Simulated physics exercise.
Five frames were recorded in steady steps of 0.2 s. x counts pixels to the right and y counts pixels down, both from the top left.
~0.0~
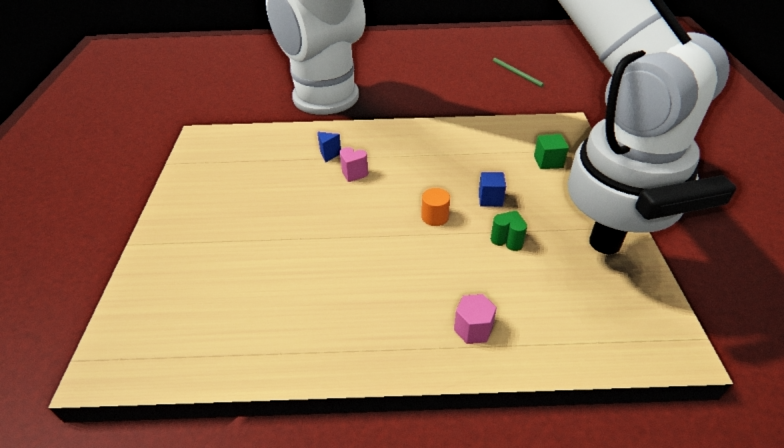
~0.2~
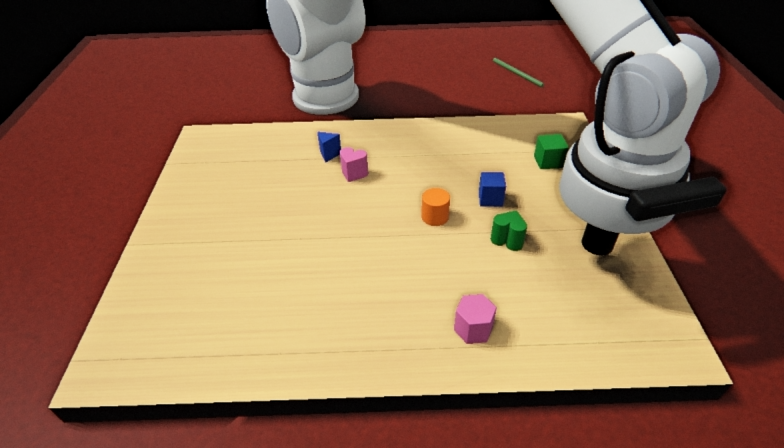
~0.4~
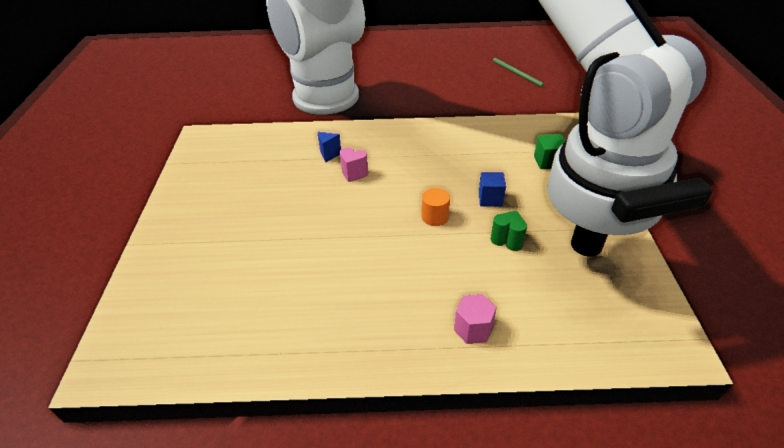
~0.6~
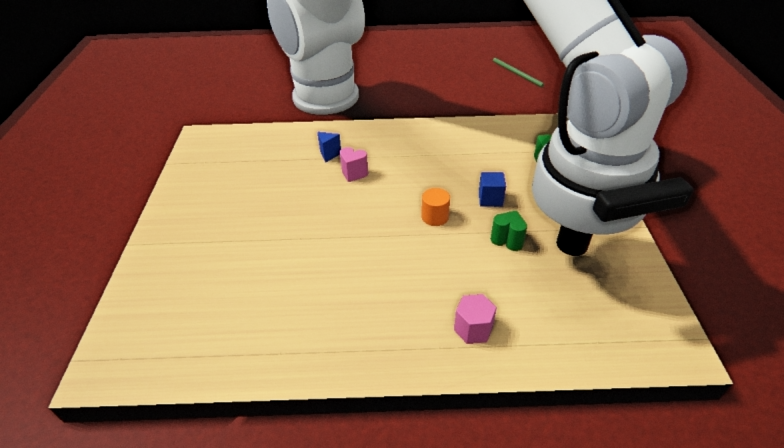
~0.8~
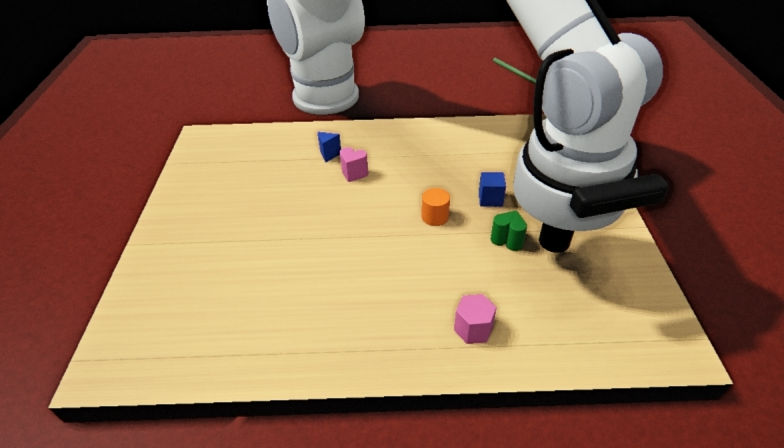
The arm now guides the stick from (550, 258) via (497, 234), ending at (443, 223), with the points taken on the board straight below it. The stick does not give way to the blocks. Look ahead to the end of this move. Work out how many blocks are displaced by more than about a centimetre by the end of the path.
Going by the path, two blocks will move.
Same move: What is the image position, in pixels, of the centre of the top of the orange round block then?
About (409, 185).
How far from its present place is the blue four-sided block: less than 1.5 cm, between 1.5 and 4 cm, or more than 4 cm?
The block shifts less than 1.5 cm.
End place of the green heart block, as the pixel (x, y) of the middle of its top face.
I'd say the green heart block ends with its top centre at (435, 186).
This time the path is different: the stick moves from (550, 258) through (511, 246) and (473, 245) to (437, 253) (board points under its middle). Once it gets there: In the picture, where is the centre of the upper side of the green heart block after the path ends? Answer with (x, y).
The centre of its top face lies at (469, 205).
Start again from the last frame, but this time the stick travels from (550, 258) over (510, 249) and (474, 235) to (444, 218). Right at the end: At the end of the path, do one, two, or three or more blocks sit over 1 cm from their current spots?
Expect two.
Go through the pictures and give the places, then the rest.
The first picture shows lower end of the stick (605, 244), tops of blocks, orange round block (436, 196), blue four-sided block (494, 179), green heart block (512, 220).
The second picture shows stick (597, 245), blocks as before.
The third picture shows stick (586, 246), blocks as before.
The fourth picture shows stick (572, 245), blocks as before.
The fifth picture shows stick (554, 242), orange round block (436, 196), blue four-sided block (494, 179), green heart block (512, 220).
On the path given first. One third of the way, stick (518, 225); green heart block (488, 210).
Two thirds of the way, stick (480, 214); orange round block (424, 192); green heart block (455, 197), turned 15° clockwise.
At the end, stick (444, 208); orange round block (409, 185); blue four-sided block not moved; green heart block (435, 186), turned 85° clockwise.
